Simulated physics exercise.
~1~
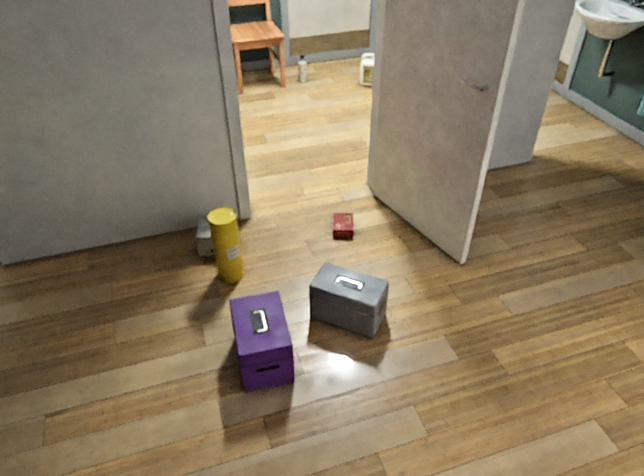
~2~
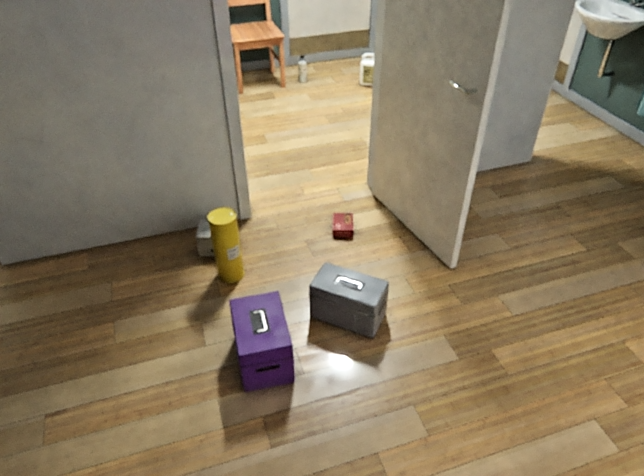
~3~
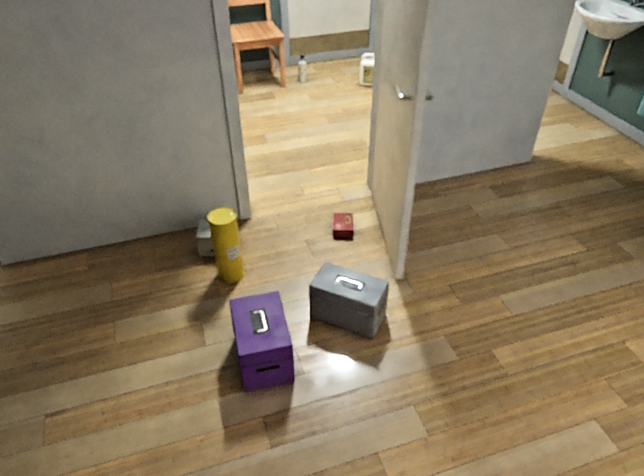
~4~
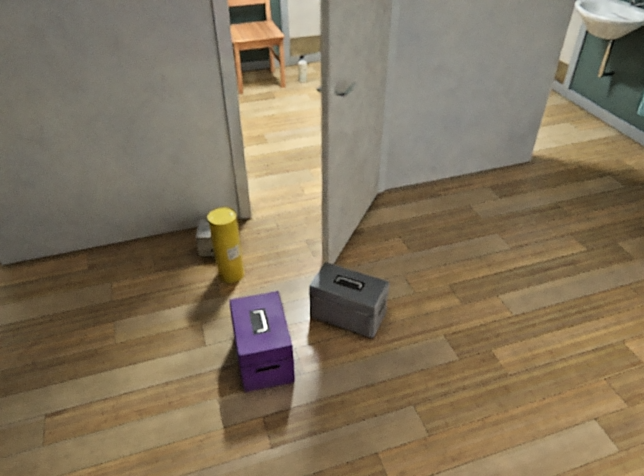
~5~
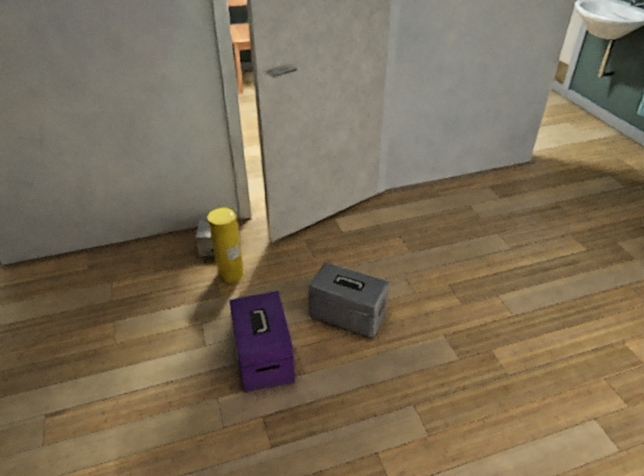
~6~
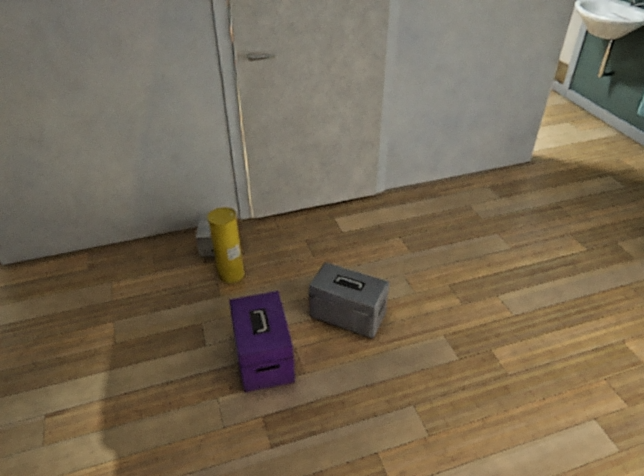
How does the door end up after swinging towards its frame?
The door ends up closed, sitting in its frame with the doorway no longer open to the room behind.
